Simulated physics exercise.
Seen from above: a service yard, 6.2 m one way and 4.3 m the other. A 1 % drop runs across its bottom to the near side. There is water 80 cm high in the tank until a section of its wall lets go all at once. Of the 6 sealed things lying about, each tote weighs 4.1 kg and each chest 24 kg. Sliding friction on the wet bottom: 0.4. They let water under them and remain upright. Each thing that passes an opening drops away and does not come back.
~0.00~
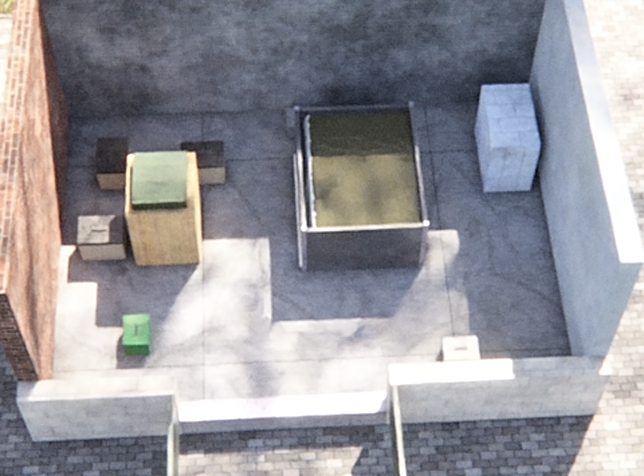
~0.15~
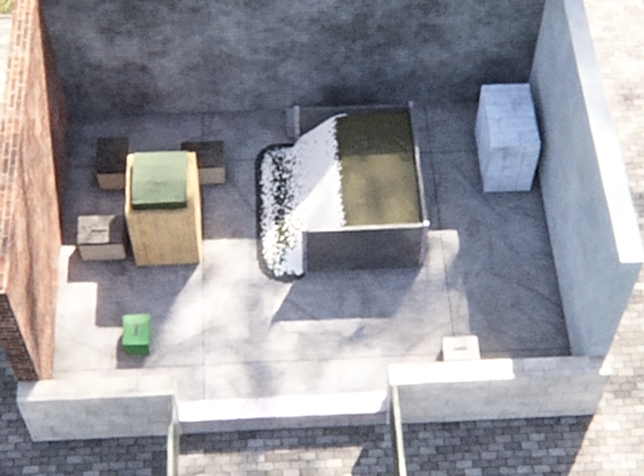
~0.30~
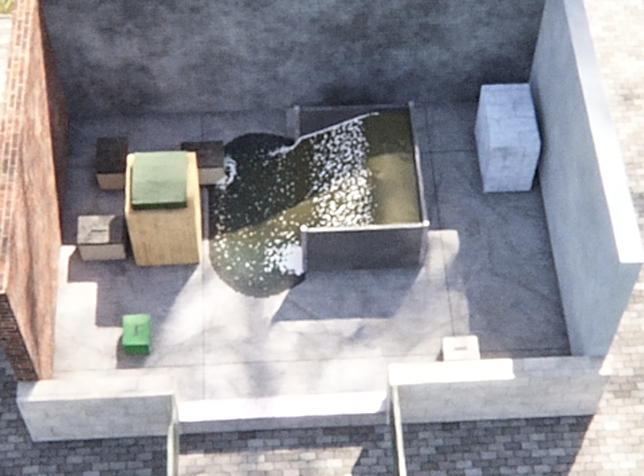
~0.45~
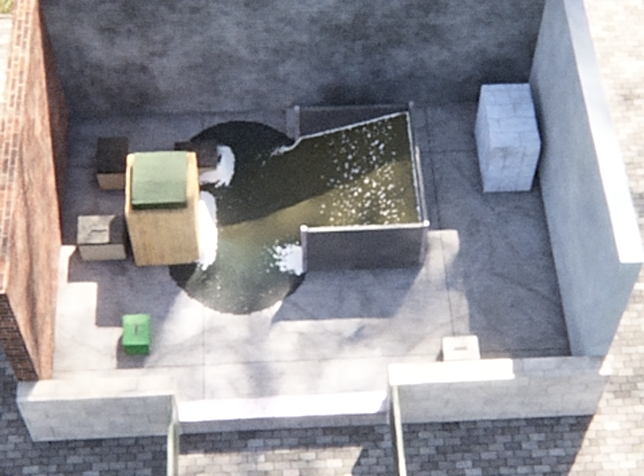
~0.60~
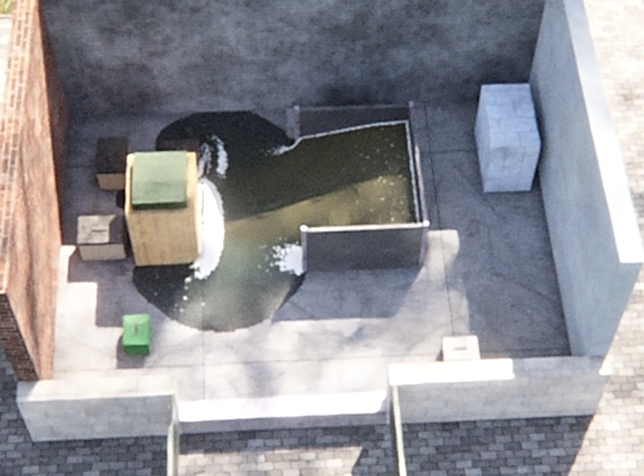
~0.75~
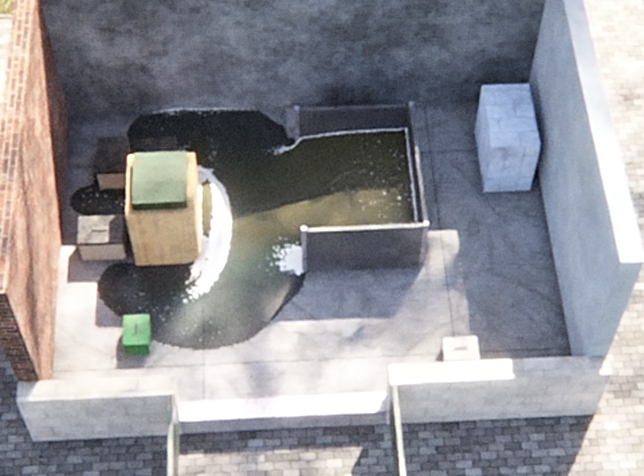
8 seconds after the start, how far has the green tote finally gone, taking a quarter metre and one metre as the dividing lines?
The green tote has gone a long way.
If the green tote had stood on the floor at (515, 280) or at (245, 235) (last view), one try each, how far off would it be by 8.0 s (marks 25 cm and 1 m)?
Well, the first time it drifts a modest way, and the second time it covers a big distance.
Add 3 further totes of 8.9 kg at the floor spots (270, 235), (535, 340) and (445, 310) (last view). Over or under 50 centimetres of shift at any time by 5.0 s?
So that's beyond the threshold, within the threshold and within the threshold, in that sequence.
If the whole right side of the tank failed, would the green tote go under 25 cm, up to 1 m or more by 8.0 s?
Afterwards the green tote glides a modest way.
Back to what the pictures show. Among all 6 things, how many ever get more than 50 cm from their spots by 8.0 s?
6.
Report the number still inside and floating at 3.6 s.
At that point I count 3.
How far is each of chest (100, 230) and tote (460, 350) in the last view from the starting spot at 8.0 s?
The first is gone out, the second sits 120 cm from its start.
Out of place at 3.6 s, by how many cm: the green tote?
Roughly 120 cm.
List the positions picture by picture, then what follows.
The green tote at (136, 329) rests on the ground; 2.4 m2 under water; 0 of 6 have shifted, in the first frame.
The green tote at (136, 329) rests on the ground; water covers 3.5 m2; 0 of 6 have shifted, in the second frame.
The green tote at (136, 329), on the bottom; 4.9 m2 under water; 0 of 6 have shifted, in the third frame.
The green tote at (136, 329) rests on the ground; water covers 6.1 m2; 1 of 6 have shifted, in the fourth frame.
The green tote at (136, 329) rests on the ground; 7.5 m2 under water; 1 of 6 have shifted, in the fifth frame.
The green tote at (136, 329), on the bottom; water covers 8.9 m2; 1 of 6 have shifted, in the sixth frame.
After 1.6 s the green tote is near (62, 376), 1.0 m from its start, afloat; 0 of 6 are out; 3 afloat.
After 3.6 s the green tote is near (210, 378), 1.1 m from its start, afloat; 0 of 6 are out; 3 afloat.
After 5.6 s the green tote has gone out; 2 of 6 are out; 0 afloat.
After 8.0 s the green tote has gone out; 2 of 6 are out; 1 afloat.
